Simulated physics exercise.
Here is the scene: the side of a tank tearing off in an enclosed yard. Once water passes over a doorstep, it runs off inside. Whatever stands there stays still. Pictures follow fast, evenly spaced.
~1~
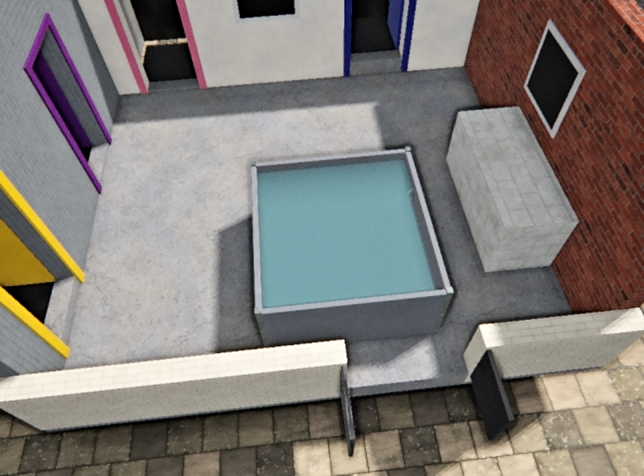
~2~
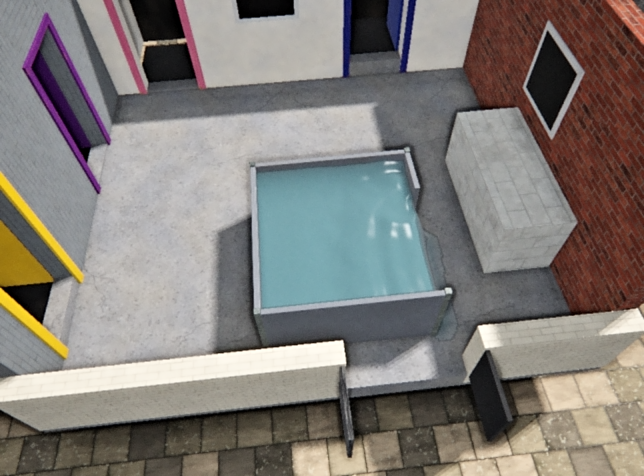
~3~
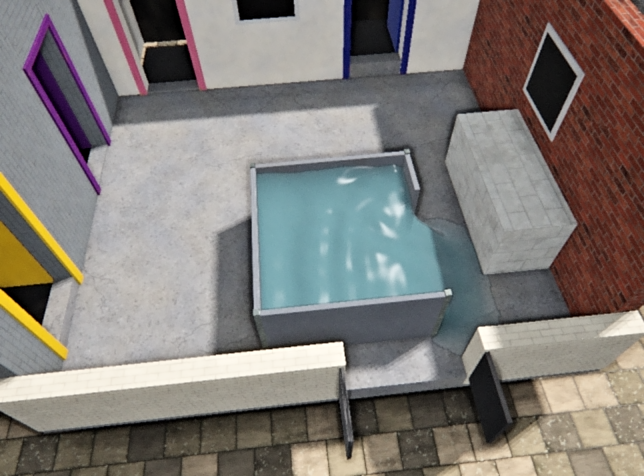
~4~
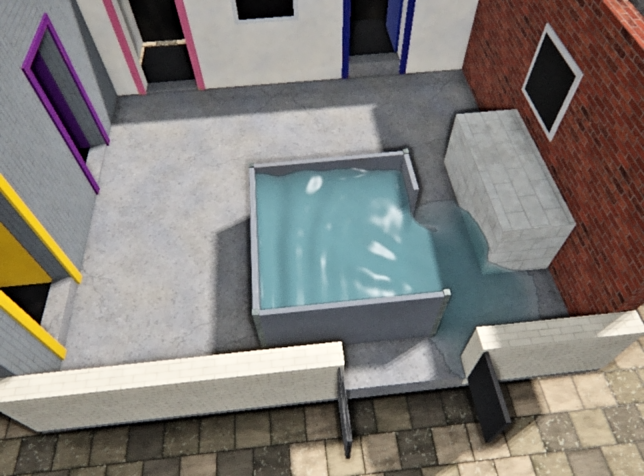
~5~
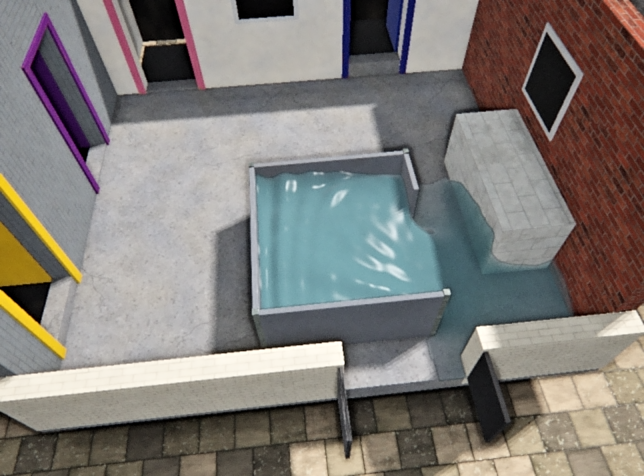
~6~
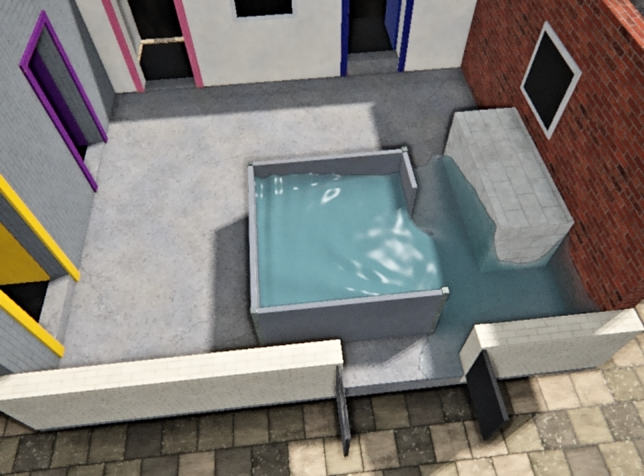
Water pours from the tank's broken right side and spreads around the grey block.
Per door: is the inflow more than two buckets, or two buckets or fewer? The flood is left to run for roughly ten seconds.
Yellow door - two or fewer; blue door - two or fewer; purple door - more than two; pink door - more than two.
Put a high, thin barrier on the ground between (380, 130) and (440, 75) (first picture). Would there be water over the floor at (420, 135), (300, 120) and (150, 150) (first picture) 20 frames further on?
In that order: Under water, under water, no water.
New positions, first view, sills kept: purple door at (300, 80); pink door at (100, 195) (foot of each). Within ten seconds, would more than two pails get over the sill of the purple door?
Logged - purple door ends up higher.
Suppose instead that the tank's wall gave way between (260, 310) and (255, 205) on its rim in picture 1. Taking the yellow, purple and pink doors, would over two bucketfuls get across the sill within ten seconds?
Yellow door: Crosses the line; purple door: Crosses the line; pink door: Crosses the line.
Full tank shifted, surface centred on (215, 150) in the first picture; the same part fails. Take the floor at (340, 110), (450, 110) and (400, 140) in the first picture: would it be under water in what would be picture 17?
The first spot ends up left untouched, the second sodden and the third sodden.
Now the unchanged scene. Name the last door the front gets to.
Answer - the one in purple.
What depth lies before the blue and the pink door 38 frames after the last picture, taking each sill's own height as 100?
I'd say around 50 and 160 in a hundred.
A moment on, water covers 25 % of the floor; the yellow door not reached, the blue door not reached, the purple door not reached, the pink door not reached.
Next, water covers 40 % of the floor; the yellow door not reached, the blue door wet at the sill, nothing in, the purple door not reached, the pink door not reached.
Then, water covers 55 % of the floor; the yellow door wet at the sill, nothing in, the blue door wet at the sill, nothing in, the purple door not reached, the pink door wet at the sill, nothing in.
Later, water covers 90 % of the floor; the yellow door wet at the sill, nothing in, the blue door under two buckets in, the purple door under two buckets in, the pink door under two buckets in.
In the end, water covers 95 % of the floor; the yellow door wet at the sill, nothing in, the blue door under two buckets in, the purple door over two buckets in, the pink door over two buckets in.
